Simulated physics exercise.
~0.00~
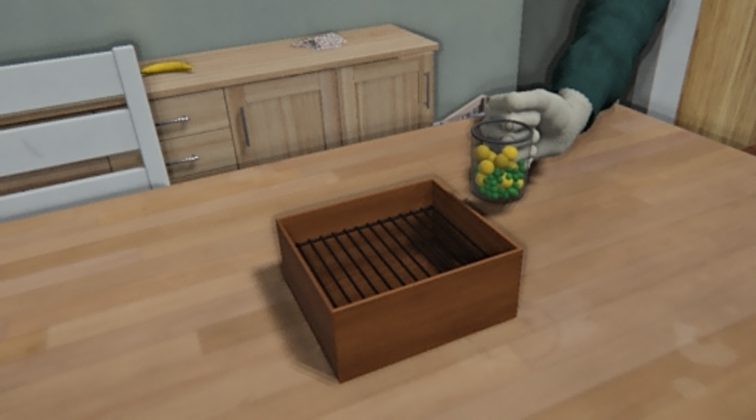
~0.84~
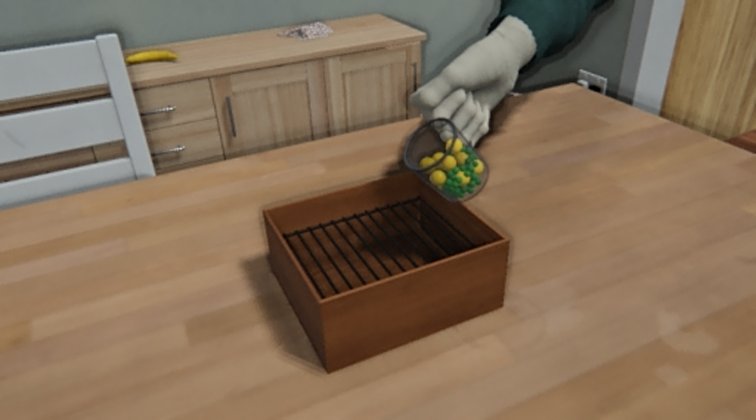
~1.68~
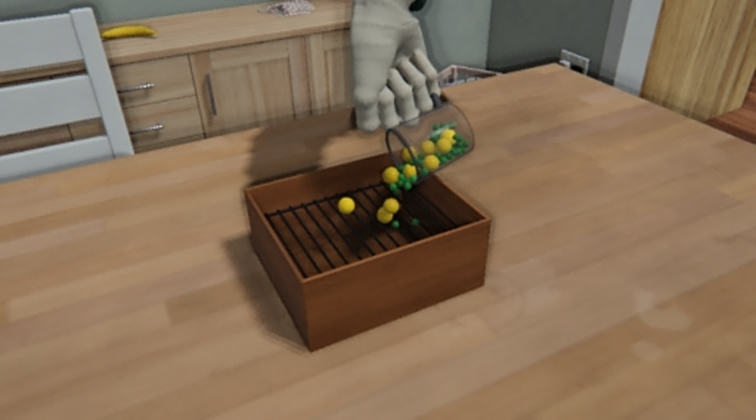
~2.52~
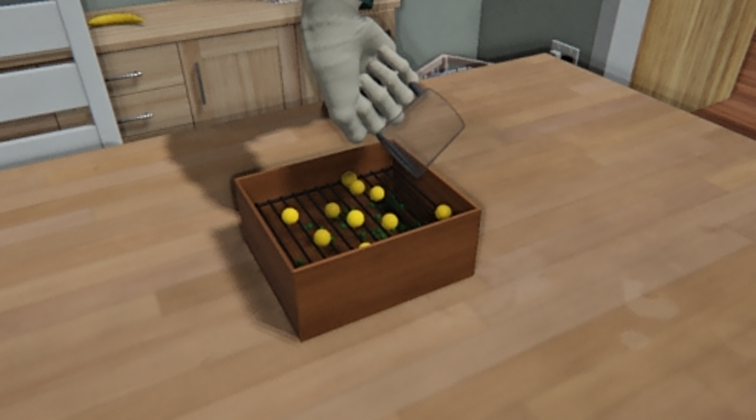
The clip opens on a wooden table where a gloved hand holds a clear cup of yellow balls and smaller green pieces beside an open wooden box fitted with a rack of dark wires. The hand moves left until the cup is over the box and starts to tip it. With the cup on its side, yellow and green pieces tumble out together toward the wires. The hand tilts the cup further until it is empty. At the end, the yellow balls rest scattered across the wires, while the green pieces have dropped between them and lie beneath the rack.
